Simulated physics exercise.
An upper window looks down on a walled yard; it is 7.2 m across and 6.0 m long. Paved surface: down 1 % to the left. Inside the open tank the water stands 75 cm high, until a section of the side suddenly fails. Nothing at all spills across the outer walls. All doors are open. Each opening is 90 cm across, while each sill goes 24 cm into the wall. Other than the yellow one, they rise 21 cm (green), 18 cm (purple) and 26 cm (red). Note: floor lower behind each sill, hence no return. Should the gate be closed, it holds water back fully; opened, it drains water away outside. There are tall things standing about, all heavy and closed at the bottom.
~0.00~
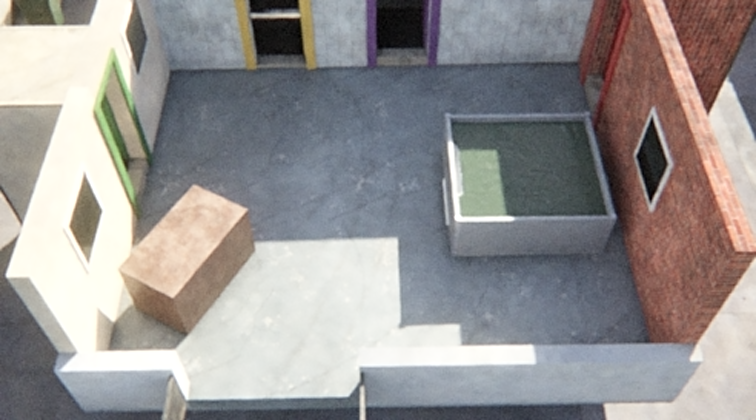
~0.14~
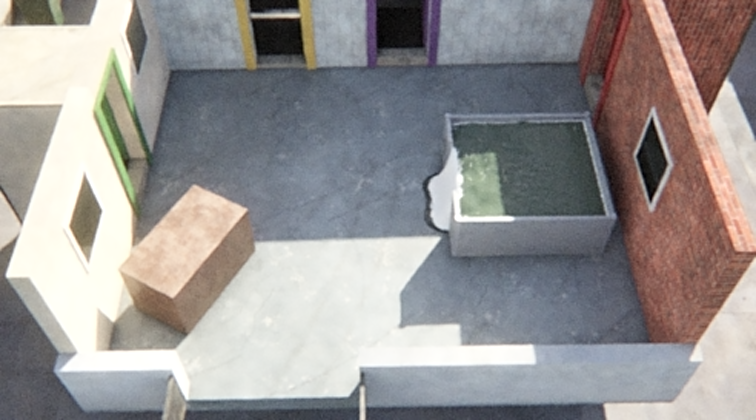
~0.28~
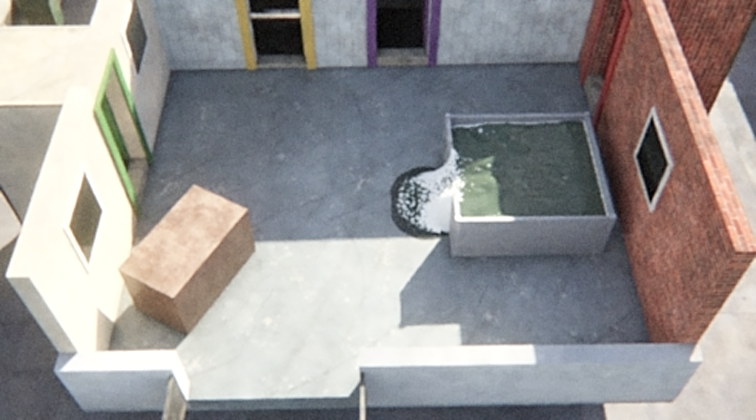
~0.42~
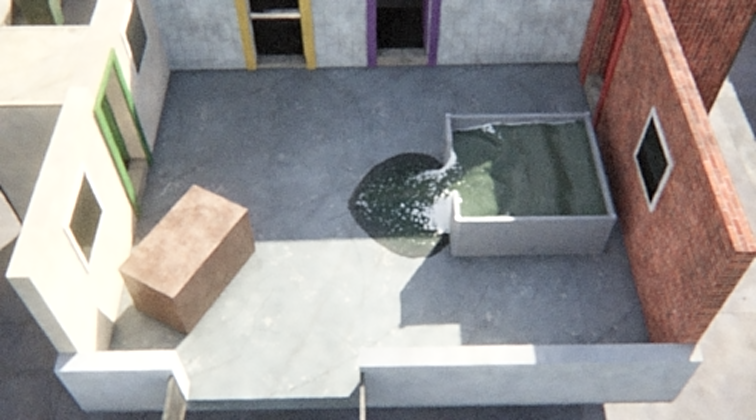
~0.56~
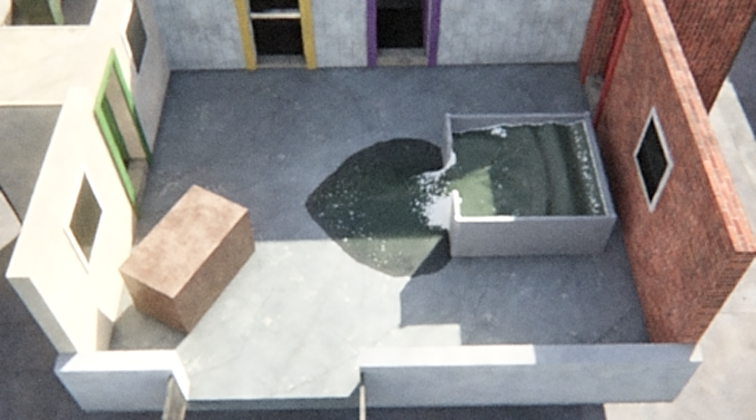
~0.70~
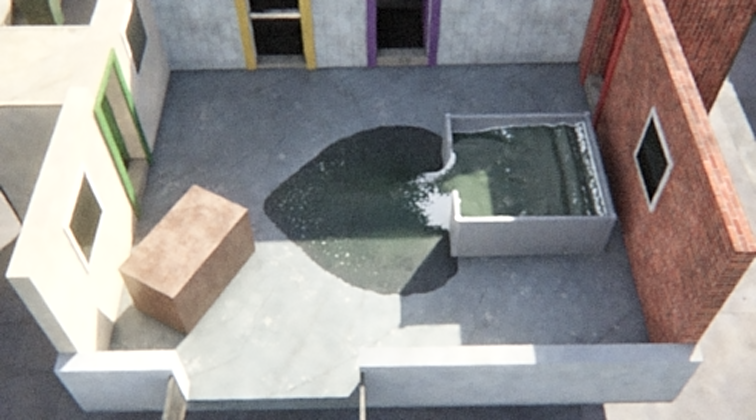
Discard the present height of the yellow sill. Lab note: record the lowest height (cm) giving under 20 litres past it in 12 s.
Lowest height: 7.5 cm.
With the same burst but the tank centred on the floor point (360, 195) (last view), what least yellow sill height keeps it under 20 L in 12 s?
It must be around 6.5 cm tall.
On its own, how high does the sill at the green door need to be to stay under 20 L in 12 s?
Green would need about 25 cm on its own.
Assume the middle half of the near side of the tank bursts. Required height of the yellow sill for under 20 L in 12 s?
You'd want it roughly 7.0 centimetres tall.
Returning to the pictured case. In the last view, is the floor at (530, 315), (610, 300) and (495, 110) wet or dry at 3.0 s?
In order: Untouched, untouched, untouched.
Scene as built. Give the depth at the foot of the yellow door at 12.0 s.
It comes to about 6.0 centimetres deep.
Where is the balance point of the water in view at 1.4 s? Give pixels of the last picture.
Centre of mass: About (459, 201) px.
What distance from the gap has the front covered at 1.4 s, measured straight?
I make it some 4.8 m.
After 1.4 s water covers 40 % of the floor, deepest (40 cm) near (437, 202); it has not reached the yellow door.
After 3.0 s water covers 55 % of the floor, deepest (34 cm) near (171, 72); 8 cm at the yellow door, 2 litres in over its 8 cm sill.
After 12.0 s water covers 85 % of the floor, deepest (12 cm) near (168, 86); 6 cm at the yellow door, 17 litres in over its 8 cm sill.
At the yellow door as built, the water arrived by 2.0 s and peaked near 13 cm at 4.2 s.
Run again over the same 12 s with other heights there, 25 litres in over 7 cm, 8 litres over 9.5 cm. The limit of 20 litres is kept from about 7.5 cm up.
